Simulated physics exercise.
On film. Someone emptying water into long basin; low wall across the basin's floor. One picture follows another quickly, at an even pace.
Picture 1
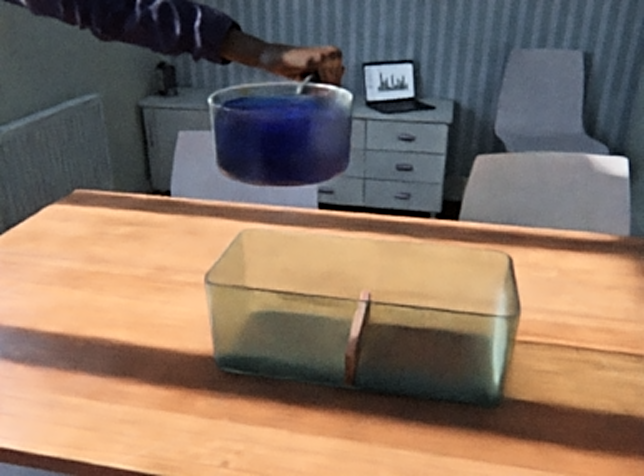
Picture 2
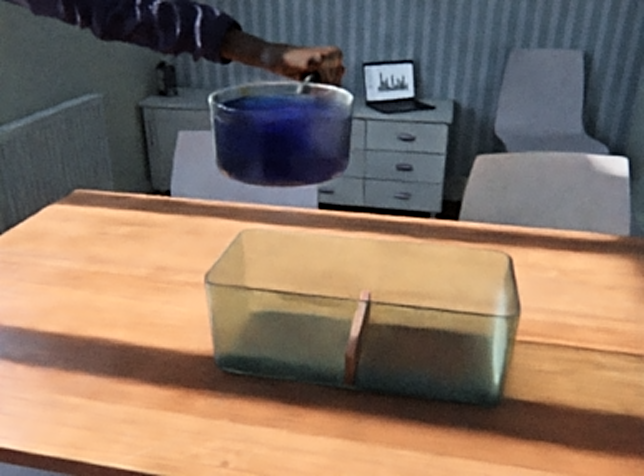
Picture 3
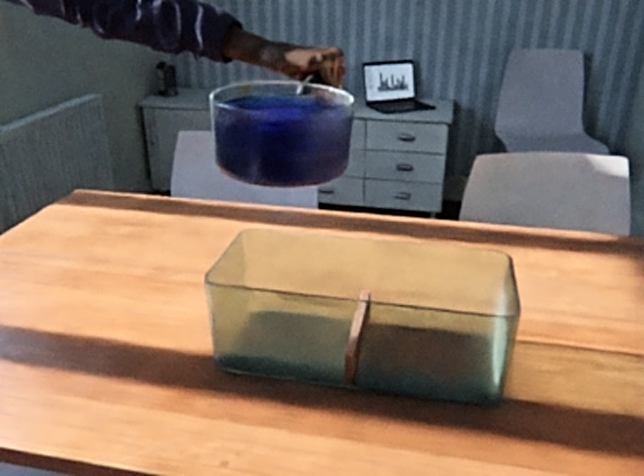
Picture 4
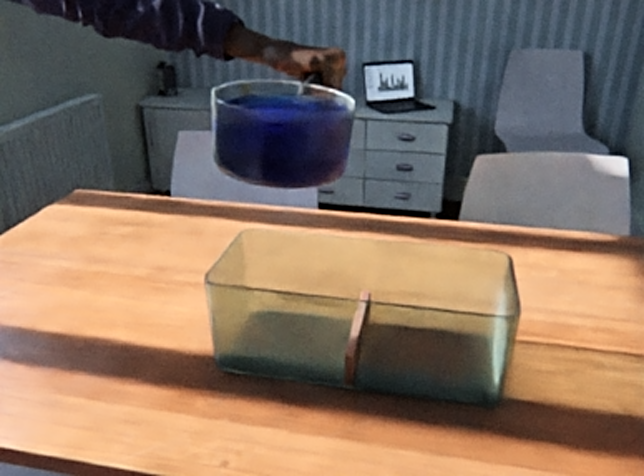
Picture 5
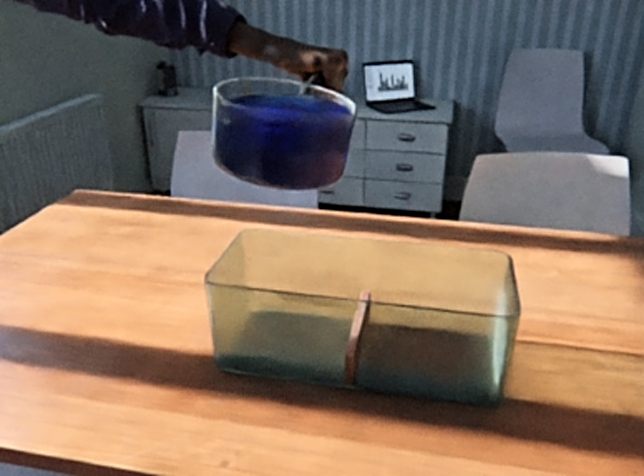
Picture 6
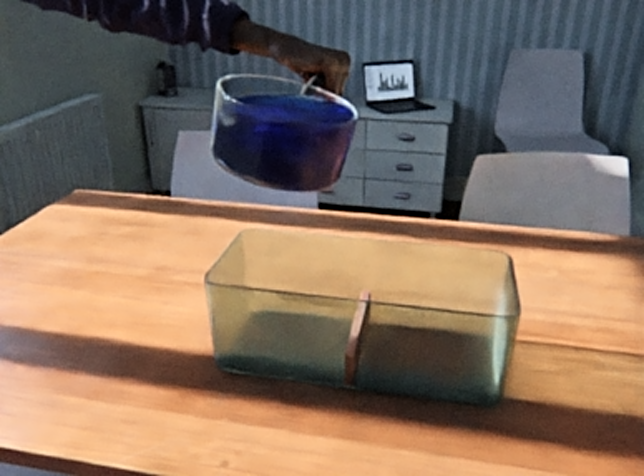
Above a wooden table, a hand slowly tilts a bowl of blue liquid rightward.
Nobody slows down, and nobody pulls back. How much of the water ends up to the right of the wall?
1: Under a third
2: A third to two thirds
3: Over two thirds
3, over two thirds.
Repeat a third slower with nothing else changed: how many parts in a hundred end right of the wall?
Close to 80 per cent.
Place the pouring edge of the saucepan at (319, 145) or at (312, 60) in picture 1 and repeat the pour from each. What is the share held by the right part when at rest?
Close to 55 in a hundred, then close to 65 in a hundred.
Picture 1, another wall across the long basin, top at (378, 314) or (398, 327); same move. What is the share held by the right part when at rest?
You'd get roughly 70 per cent the first time and roughly 50 per cent the second.
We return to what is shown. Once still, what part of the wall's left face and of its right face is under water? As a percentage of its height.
Left part: 20 per cent; right part: 80.
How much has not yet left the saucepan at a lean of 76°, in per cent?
Some 50 per cent has not yet come out.
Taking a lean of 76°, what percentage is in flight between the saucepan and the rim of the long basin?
I'd put it near 40 per cent.
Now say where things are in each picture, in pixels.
It leans 0°; its right rim is at (351, 102); the water meets the walls at (220, 104) and (350, 110); the long basin's rim runs from (224, 254) to (515, 284); the wall's top is at (359, 320), in the first picture.
It leans 1°; its right rim is at (351, 103); the water meets the walls at (220, 104) and (350, 111), in the second picture.
It leans 2°; its right rim is at (352, 105); the water meets the walls at (220, 103) and (351, 111), in the third picture.
It leans 5°; its right rim is at (353, 108); the water meets the walls at (221, 102) and (352, 113), in the fourth picture.
It leans 9°; its right rim is at (355, 113); the water meets the walls at (223, 103) and (354, 114), in the fifth picture.
It leans 14°; its right rim is at (356, 120); the water meets the walls at (224, 103) and (356, 115), in the sixth picture.
A moment on, the saucepan is tipped on its side and 49 per cent is still to pour, 0 is left of the wall and 11 right of it.
Next, the saucepan is tipped right over and 7 per cent is still to pour, 8 is left of the wall and 75 right of it.
Then the saucepan is tipped right over and 0 per cent is still to pour, 19 is left of the wall and 79 right of it.
Later the saucepan is tipped right over and 0 per cent is still to pour, 19 is left of the wall and 80 right of it.
Finally, 19 per cent lies left of the wall, 80 right of it and 1 outside.
